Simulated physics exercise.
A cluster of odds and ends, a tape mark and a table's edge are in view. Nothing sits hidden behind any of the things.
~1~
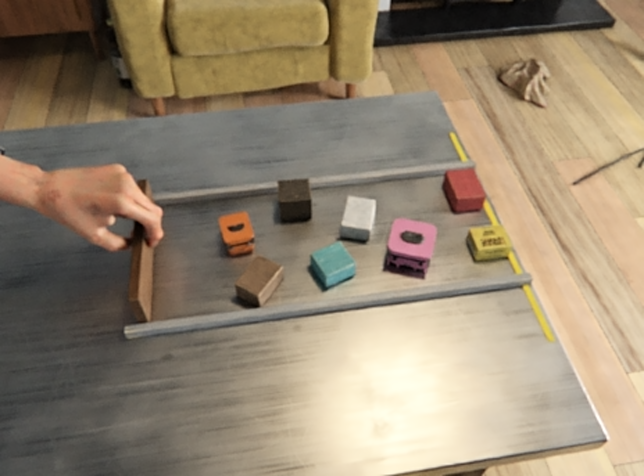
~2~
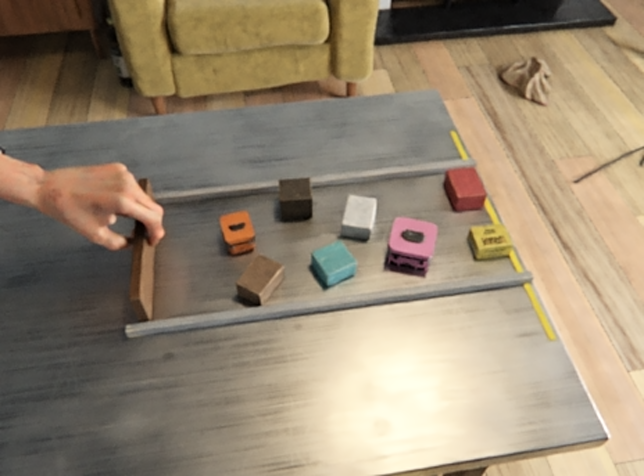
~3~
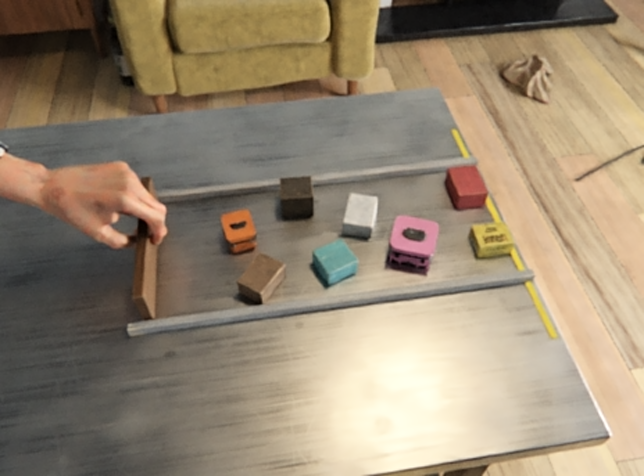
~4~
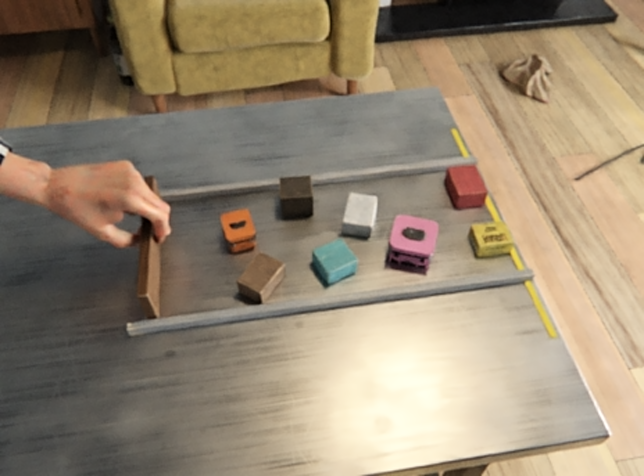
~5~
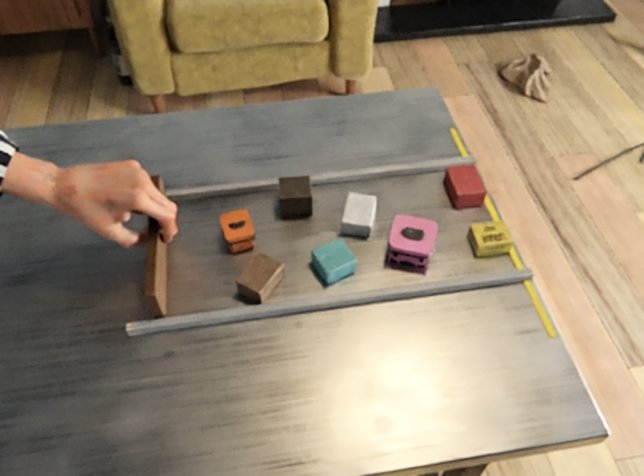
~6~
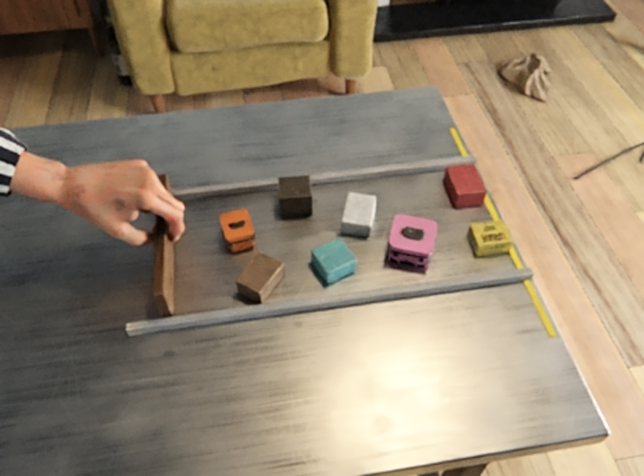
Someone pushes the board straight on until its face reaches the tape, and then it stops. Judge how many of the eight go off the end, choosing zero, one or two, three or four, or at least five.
Most likely no fewer than five will drop off.
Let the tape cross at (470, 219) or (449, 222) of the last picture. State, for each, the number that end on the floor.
First try 5, second try 3.
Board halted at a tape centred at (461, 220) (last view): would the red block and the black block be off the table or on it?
In that case the red block tips off, and the black block does not drop.
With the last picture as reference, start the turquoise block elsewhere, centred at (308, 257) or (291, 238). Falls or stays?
In order, the object goes off, then goes off.
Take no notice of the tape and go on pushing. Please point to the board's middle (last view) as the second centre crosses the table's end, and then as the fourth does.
At (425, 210) for the second, at (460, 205) for the fourth.
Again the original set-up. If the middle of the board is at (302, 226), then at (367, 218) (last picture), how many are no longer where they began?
At the first place 4, at the second 7.
Soon after, none off yet; yellow box at rest near (490, 238); red block at rest near (465, 185); pink case at rest near (412, 241).
Then, none off yet; yellow box at rest near (490, 238); red block at rest near (465, 185); pink case moved about its own width near (444, 230).
Further on, one off so far; yellow box on the floor near (473, 424); red block tipped a little near (498, 179); pink case tipped a little near (523, 220).
By the end, the number that fall off is five or more; fallen, orange case, brown block, black block, turquoise block, white block, pink case, red block and yellow box.
